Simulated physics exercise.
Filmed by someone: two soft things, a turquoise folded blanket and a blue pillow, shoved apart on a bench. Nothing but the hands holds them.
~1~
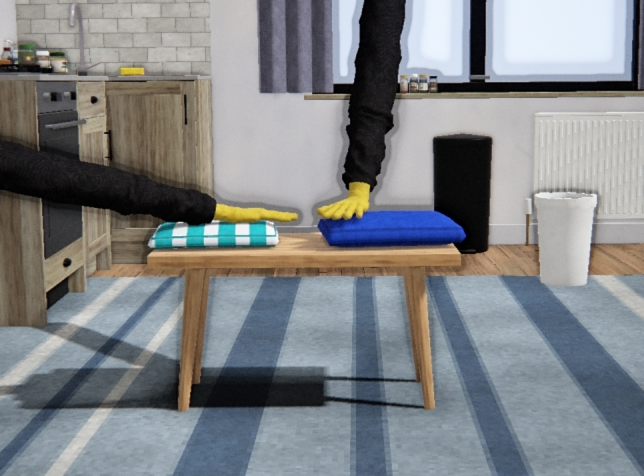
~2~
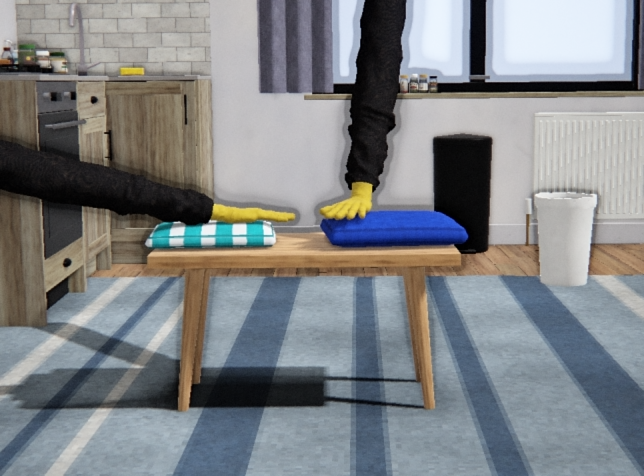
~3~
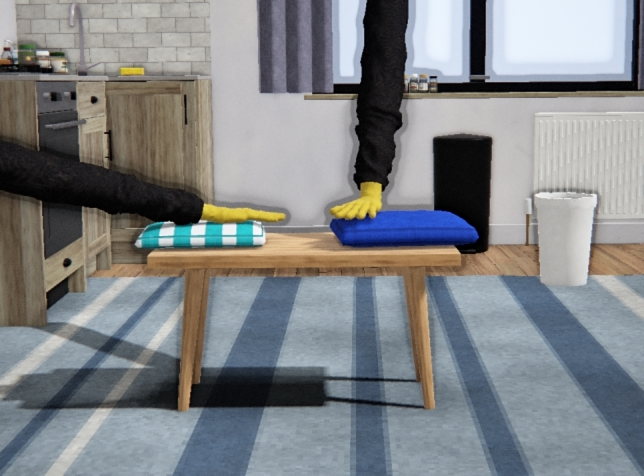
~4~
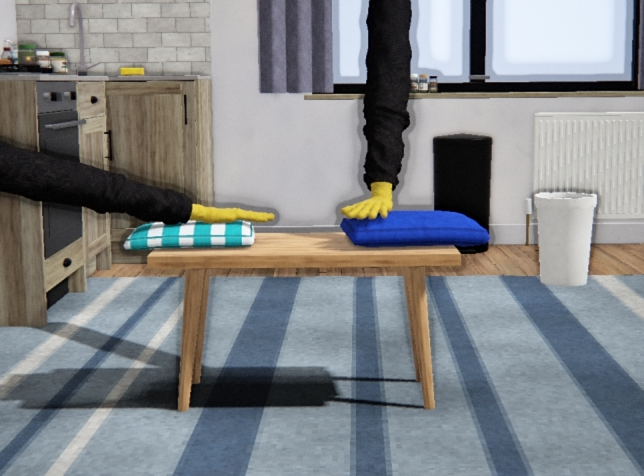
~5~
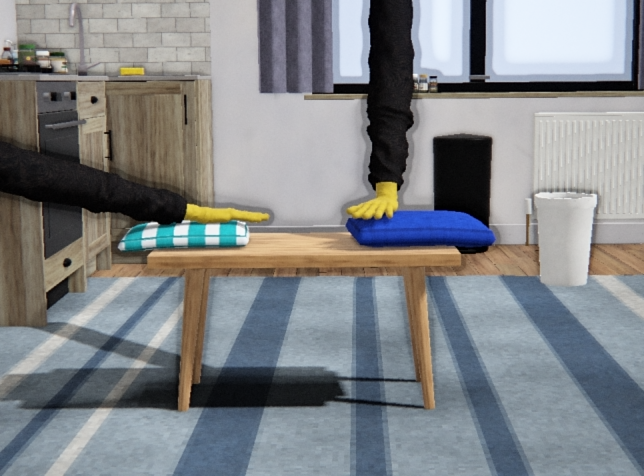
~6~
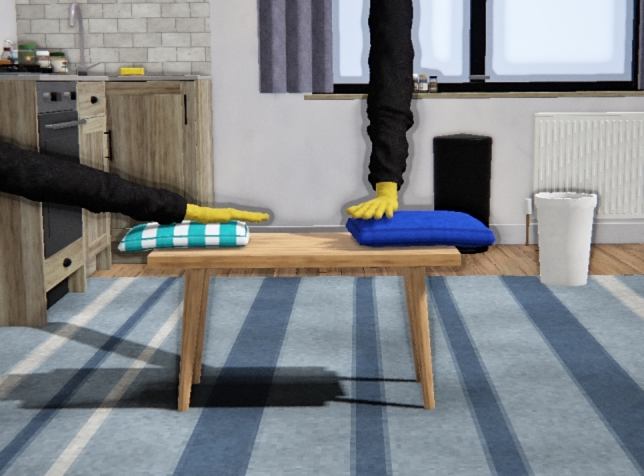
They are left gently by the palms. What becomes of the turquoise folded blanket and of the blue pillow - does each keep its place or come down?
As it ends, the turquoise folded blanket keeps its place, the blue pillow keeps its place.
Then, 0.36 s past the final frame, folded blanket unmoved; pillow unmoved.
When it is over, folded blanket unmoved; pillow unmoved. The turquoise folded blanket stays up there and the blue pillow remains on top.
